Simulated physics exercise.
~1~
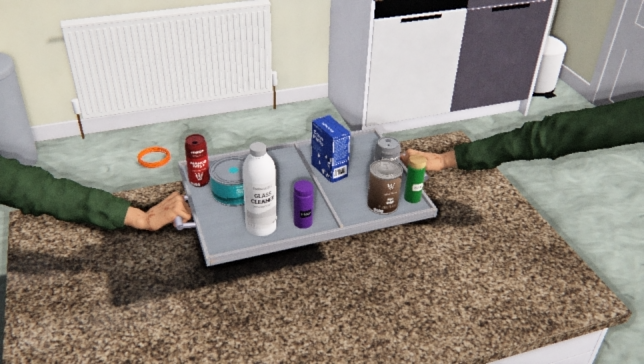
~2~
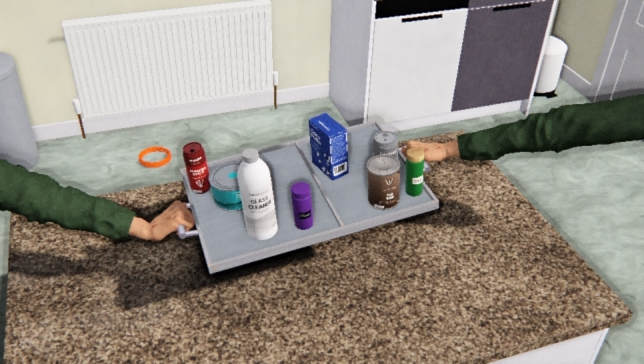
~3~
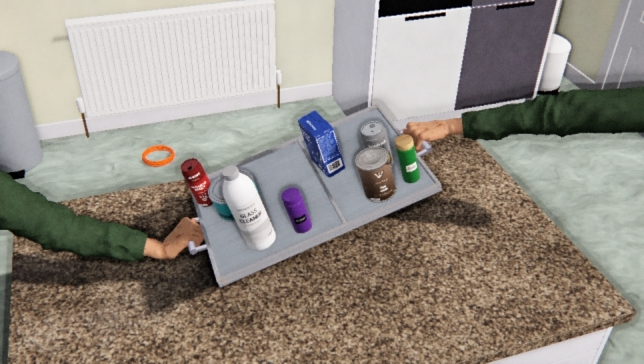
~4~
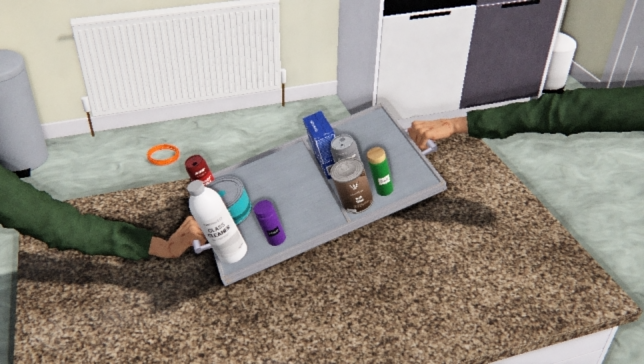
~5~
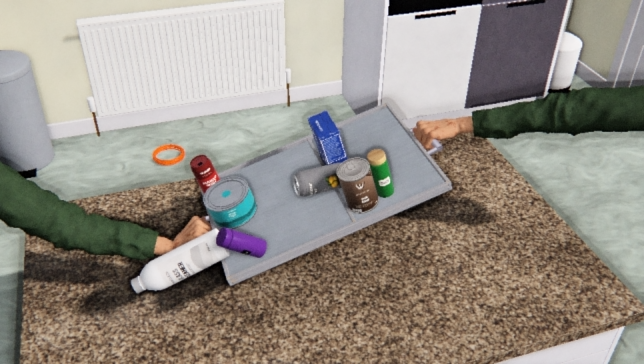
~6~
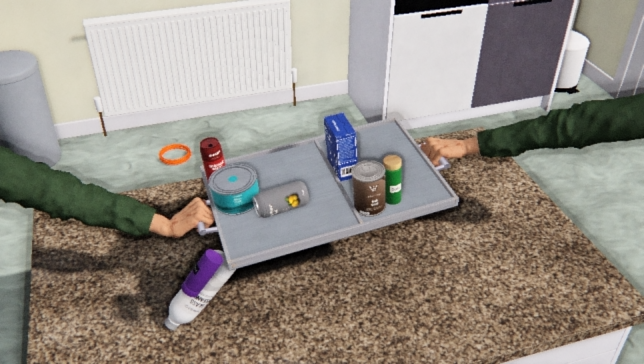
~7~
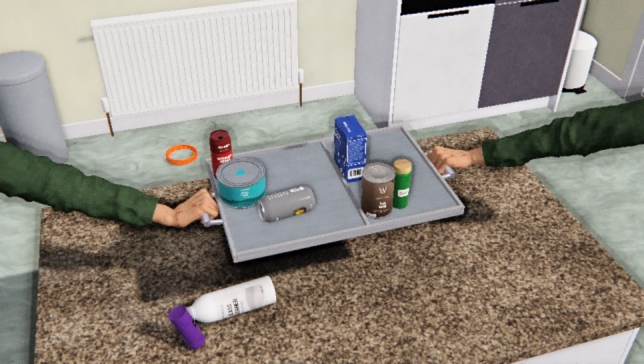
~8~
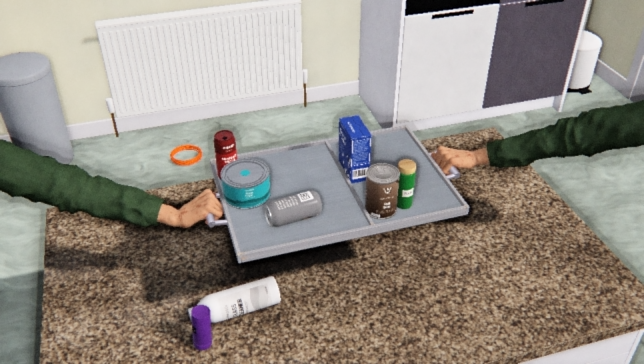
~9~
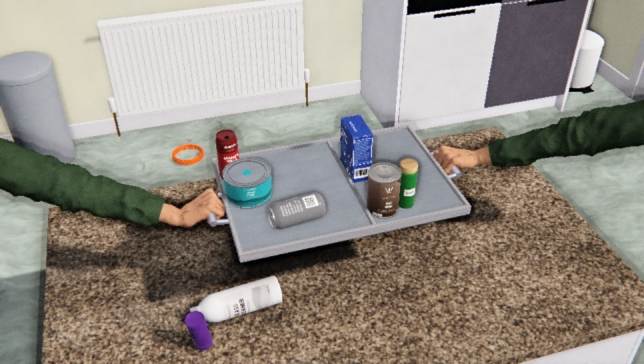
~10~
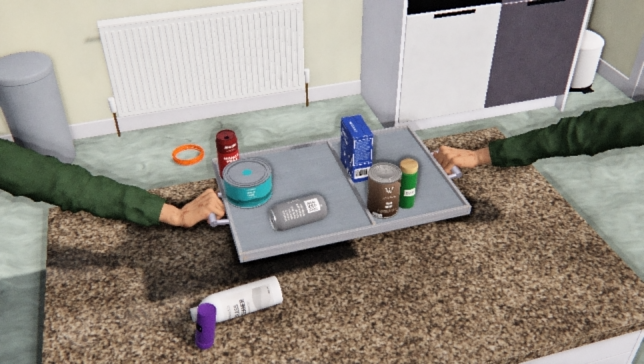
A tray tilts left in two hands, spilling a white bottle and purple shaker before levelling.
